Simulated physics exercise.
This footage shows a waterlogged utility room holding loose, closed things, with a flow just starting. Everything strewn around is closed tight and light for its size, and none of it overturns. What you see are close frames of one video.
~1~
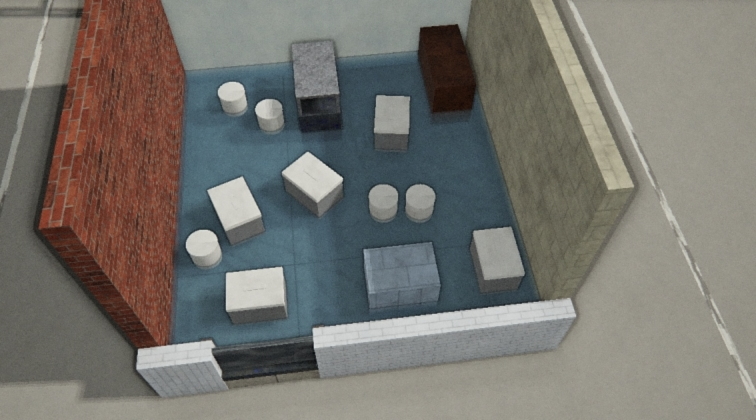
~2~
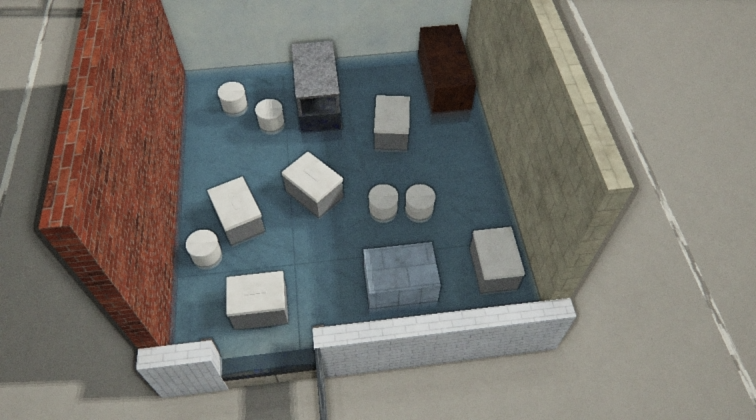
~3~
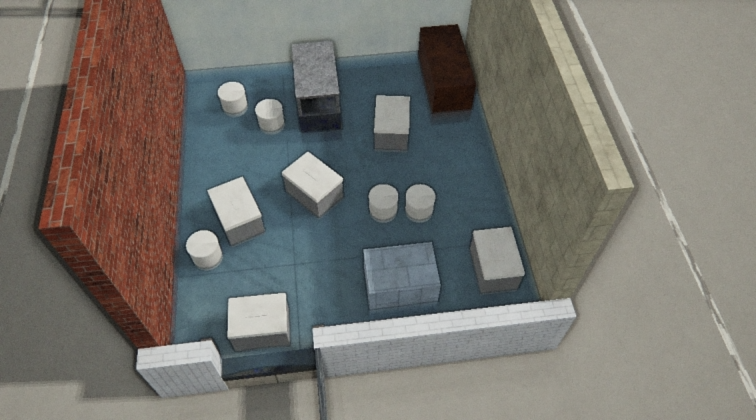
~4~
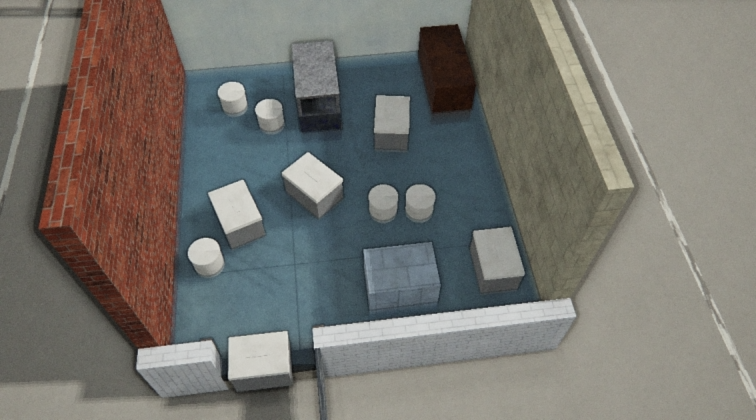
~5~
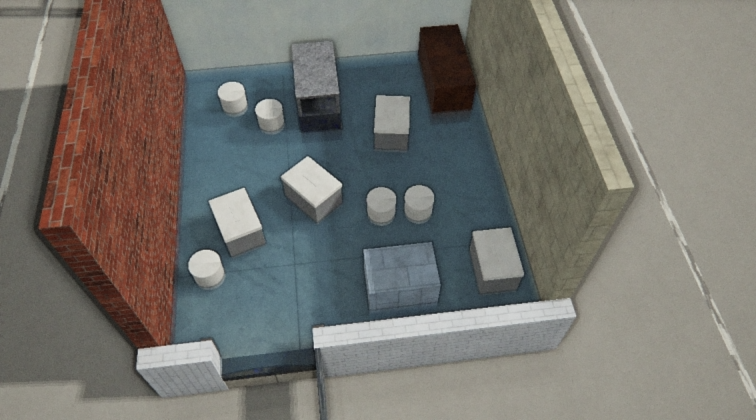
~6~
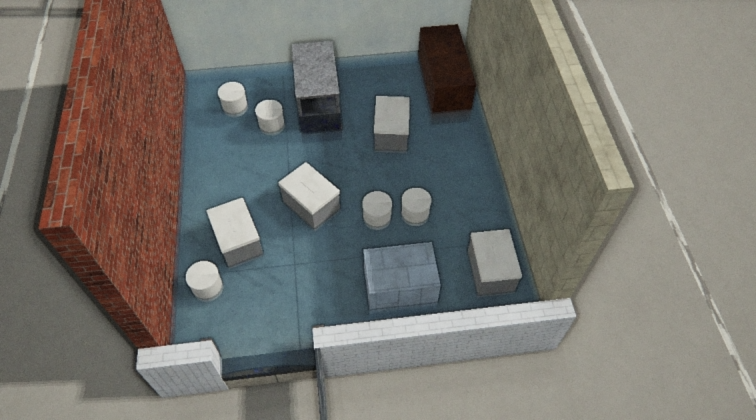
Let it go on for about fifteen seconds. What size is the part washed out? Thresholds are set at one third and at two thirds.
I expect the result to be the middle range.
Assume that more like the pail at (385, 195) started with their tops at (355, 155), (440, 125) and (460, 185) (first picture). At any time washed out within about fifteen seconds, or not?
Here's how it goes, in order: Gets out, then does not get out, then does not get out.
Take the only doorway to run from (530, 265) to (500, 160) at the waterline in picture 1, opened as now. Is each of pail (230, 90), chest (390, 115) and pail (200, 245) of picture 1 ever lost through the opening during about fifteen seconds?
In the order given, it's remains behind, escaped, remains behind.
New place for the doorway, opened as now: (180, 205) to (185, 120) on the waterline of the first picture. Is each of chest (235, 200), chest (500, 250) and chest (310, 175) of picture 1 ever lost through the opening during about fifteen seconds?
Swept away, remains, swept away.
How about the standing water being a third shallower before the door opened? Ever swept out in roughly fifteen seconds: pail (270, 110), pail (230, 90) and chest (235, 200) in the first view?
In turn: Remains, remains, swept away.
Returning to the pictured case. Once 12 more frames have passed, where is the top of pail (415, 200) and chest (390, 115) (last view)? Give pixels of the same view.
Around (364, 229) and (374, 142).
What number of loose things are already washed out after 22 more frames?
The total is 5.
A moment on, 1 of 10 are out; 9 afloat.
Next, 3 of 10 are out; 7 afloat.
Later, 5 of 10 are out; 5 afloat.
In the end, 6 of 10 are out; 4 afloat.
